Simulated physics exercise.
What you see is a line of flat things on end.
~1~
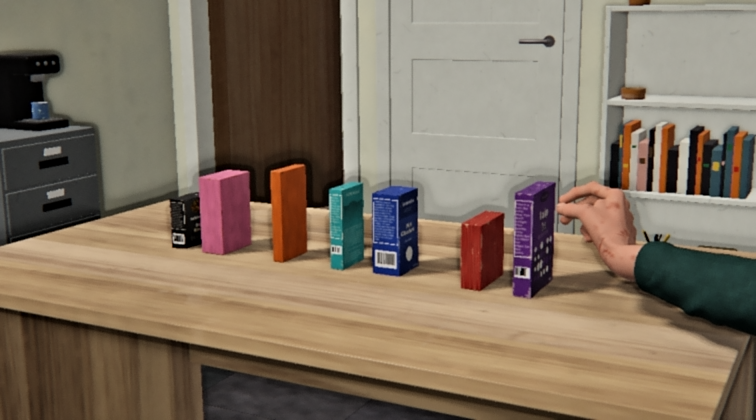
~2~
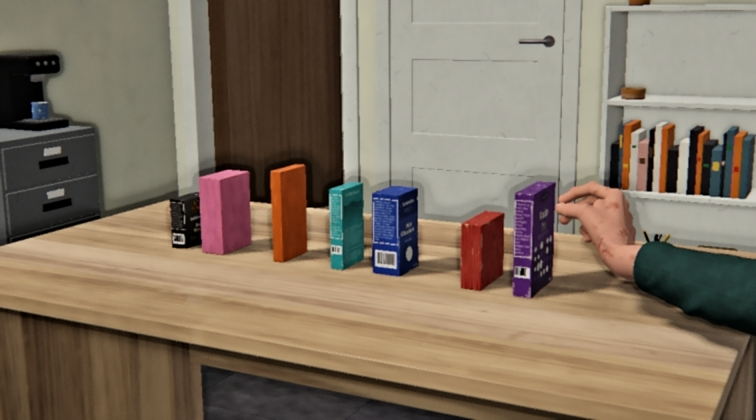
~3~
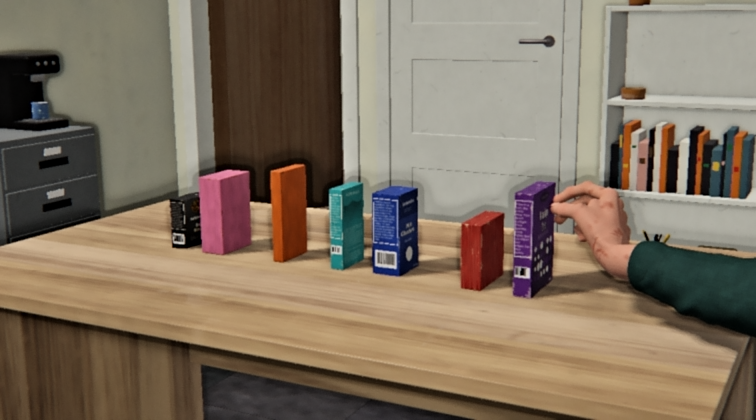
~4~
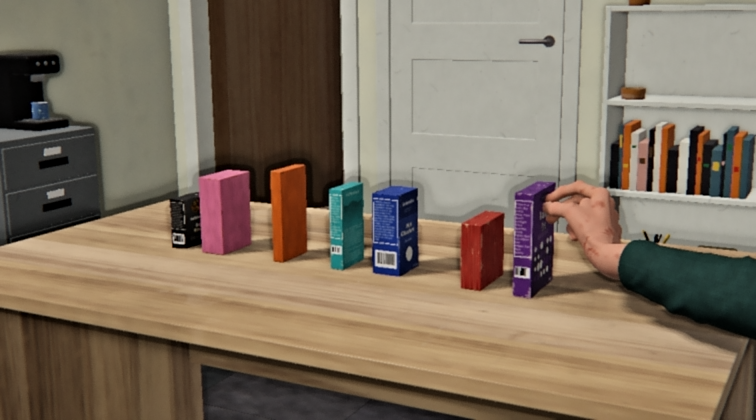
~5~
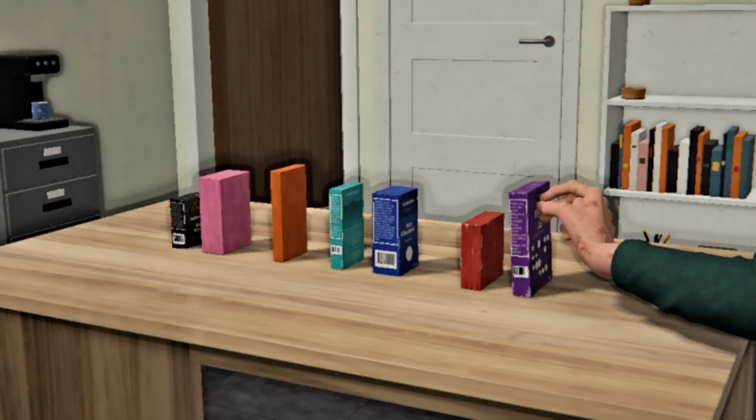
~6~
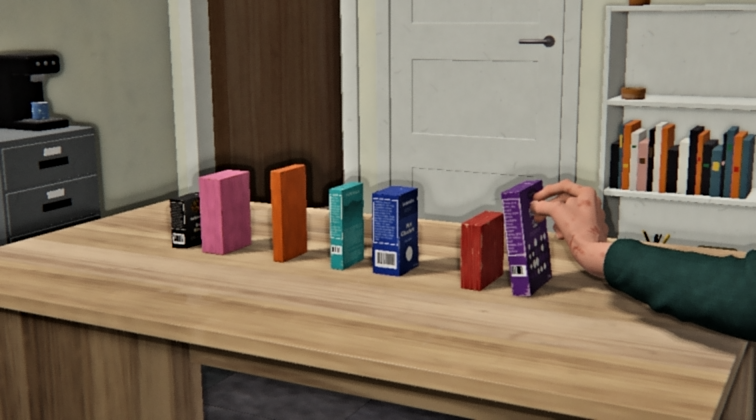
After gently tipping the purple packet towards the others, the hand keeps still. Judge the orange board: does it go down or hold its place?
It holds its place.
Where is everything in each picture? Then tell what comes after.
Orange board (290, 213); pink block (226, 212), in the first picture.
Red block (483, 250); turquoise packet (348, 226), in the second picture.
Pink block (226, 212); blue packet (396, 231), in the third picture.
Red block (483, 250); turquoise packet (348, 226), in the fourth picture.
Purple packet 4° over; pink block (226, 212); blue packet (396, 231), in the fifth picture.
Purple packet 8° over; orange board (290, 213); red block (483, 250), in the sixth picture.
Then, 0.10 s past the last view, purple packet 13° over.
Then, 0.30 s past the last view, purple packet 26° over.
Then, 0.50 s past the last view, purple packet 25° over.
Then, 0.90 s past the last view, orange board resting near (290, 213).
Finally, all 5 still in place. Final places as the last picture's camera would see them, orange board near (290, 213).
